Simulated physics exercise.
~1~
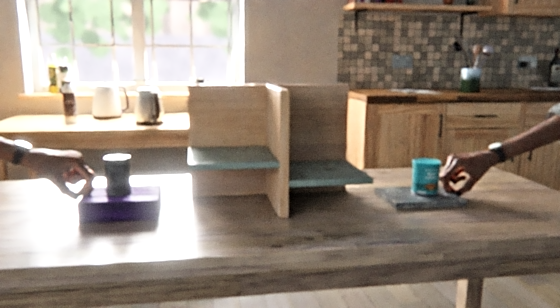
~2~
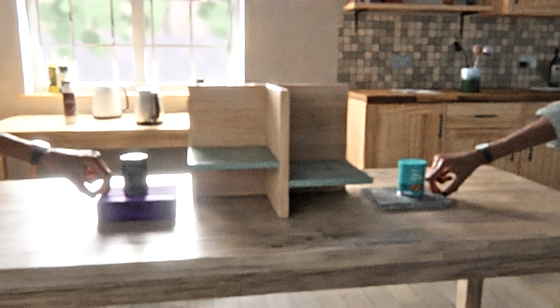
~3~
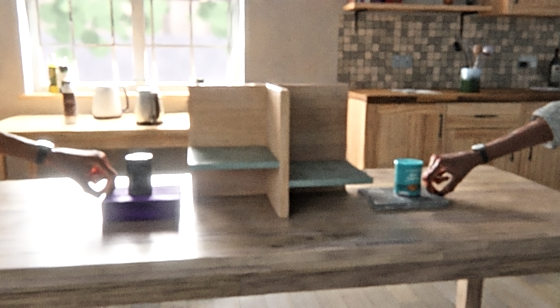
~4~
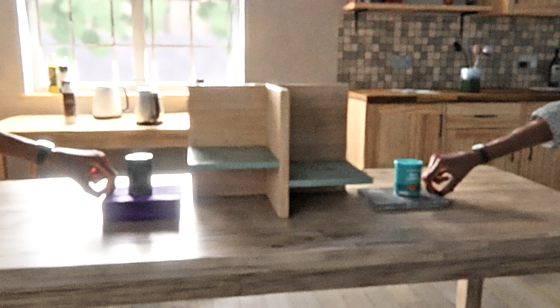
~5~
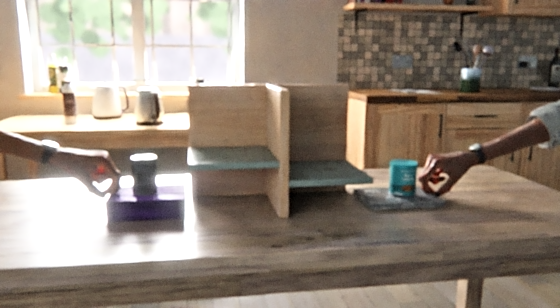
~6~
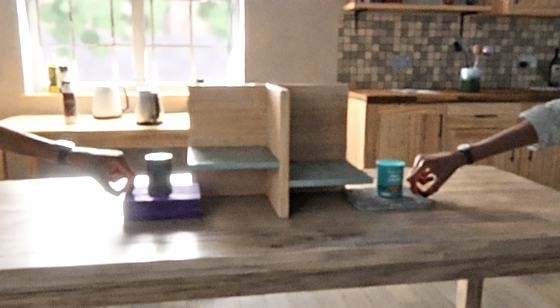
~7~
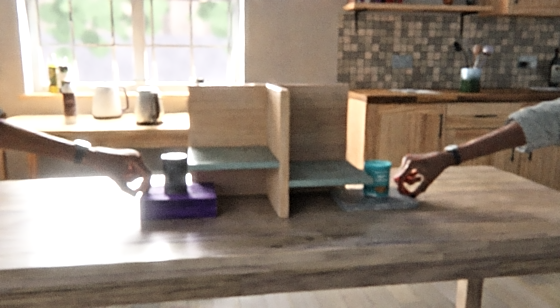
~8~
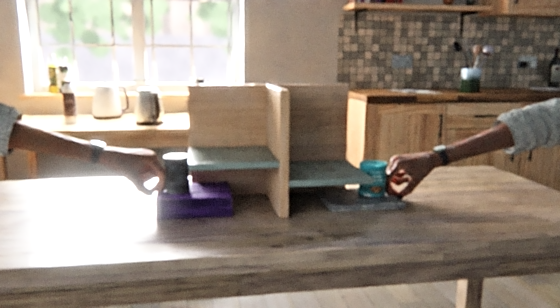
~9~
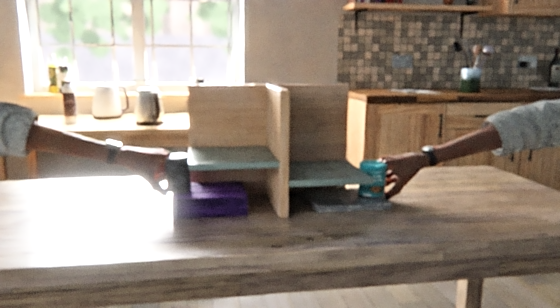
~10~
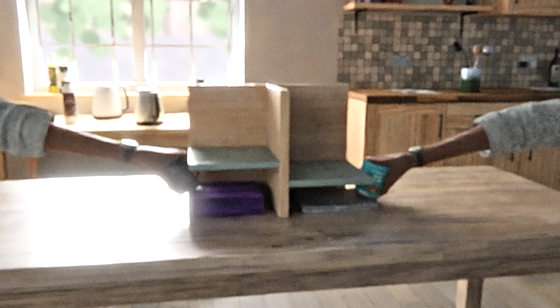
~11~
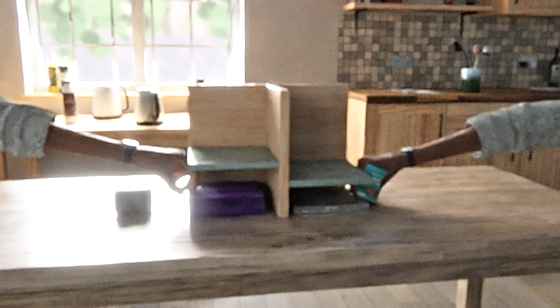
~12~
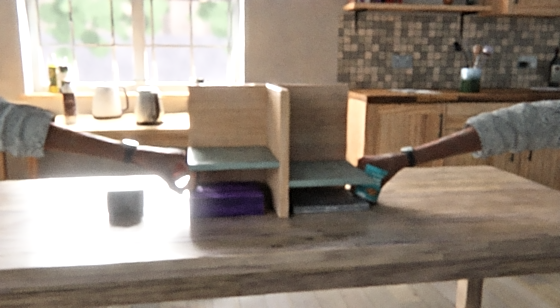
Purple board and grey slab sliding under shelves, the shelf edges scraping back a teal tin and toppling a dark candle.
